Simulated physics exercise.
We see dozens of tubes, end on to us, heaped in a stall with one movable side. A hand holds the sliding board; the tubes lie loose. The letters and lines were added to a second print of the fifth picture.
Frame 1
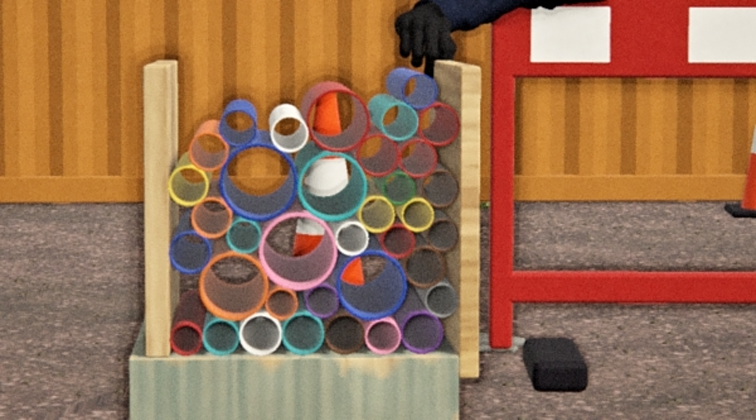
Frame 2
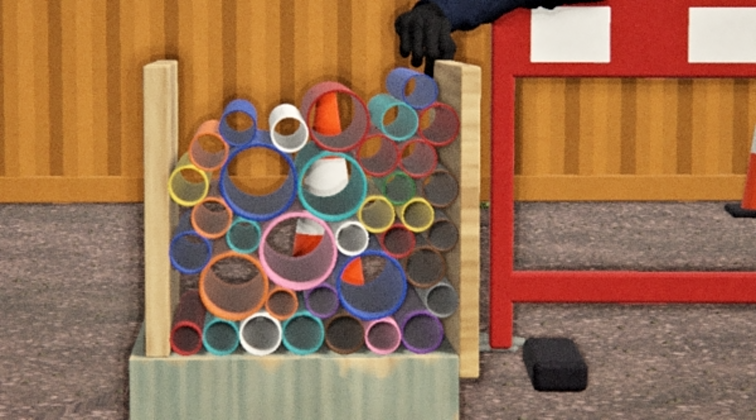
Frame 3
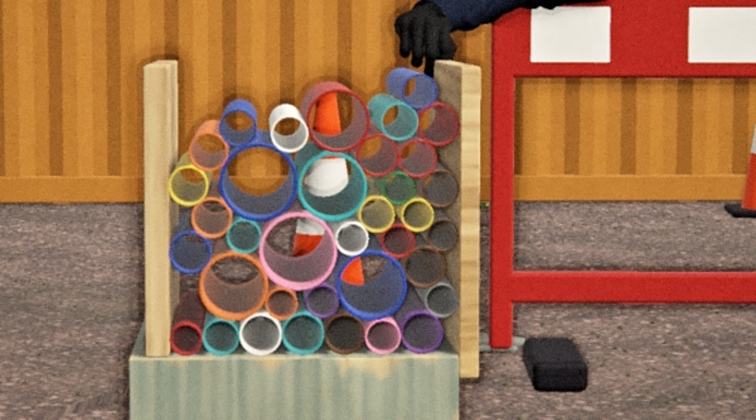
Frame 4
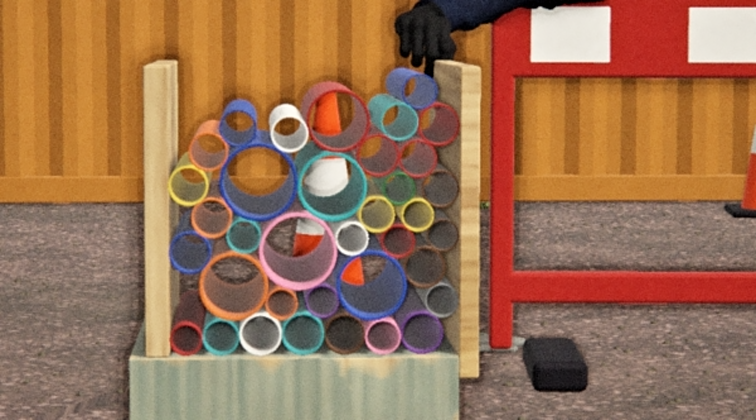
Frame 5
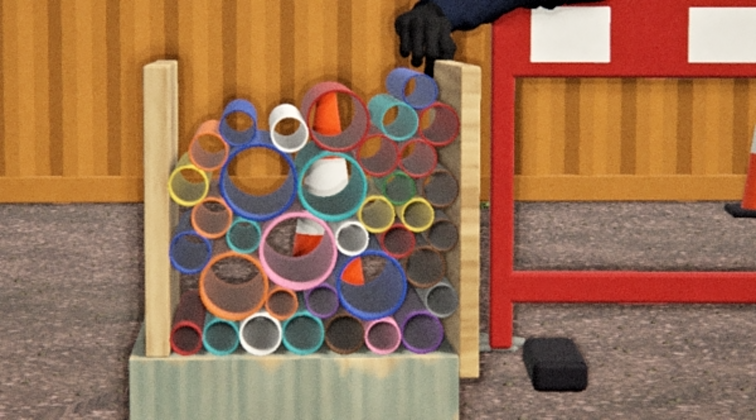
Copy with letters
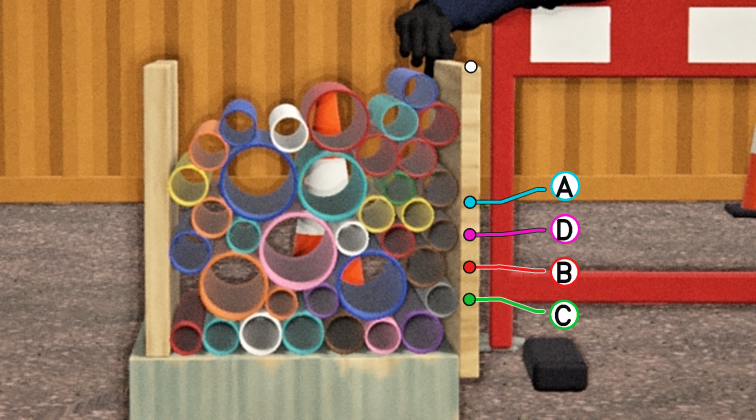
Beside a red barrier on grey ground, a black-gloved hand rests at a wooden board beside stacked colourful tubes, nothing visibly moving.
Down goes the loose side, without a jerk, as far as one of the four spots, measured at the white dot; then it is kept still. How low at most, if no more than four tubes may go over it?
No lower than A.
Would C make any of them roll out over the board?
Yes, at C.
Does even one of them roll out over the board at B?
At B: Yes.
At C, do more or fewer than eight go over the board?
It loses more than eight.
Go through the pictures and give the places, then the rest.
The first picture shows side board (452, 207); a red tube (186, 339); a pink tube (383, 336).
The second picture shows a pink tube (383, 336); an orange tube (233, 287).
The third picture shows a red tube (398, 241); a turquoise tube (244, 237).
The fourth picture shows an orange tube (212, 218); a red tube (439, 125).
The fifth picture shows a blue tube (238, 129); side board (452, 207); a red tube (186, 339).
On the marked copy, A at (470, 202); B at (470, 267); C at (470, 299); D at (470, 234); the white dot at (471, 67).
Following A. Soon after the start, top of the board (460, 131).
Later, top of the board (459, 201).
In the end, top of the board (459, 202), two out over the board.
As for the rest, B more than four out over the board; C more than four out over the board; D five out over the board.
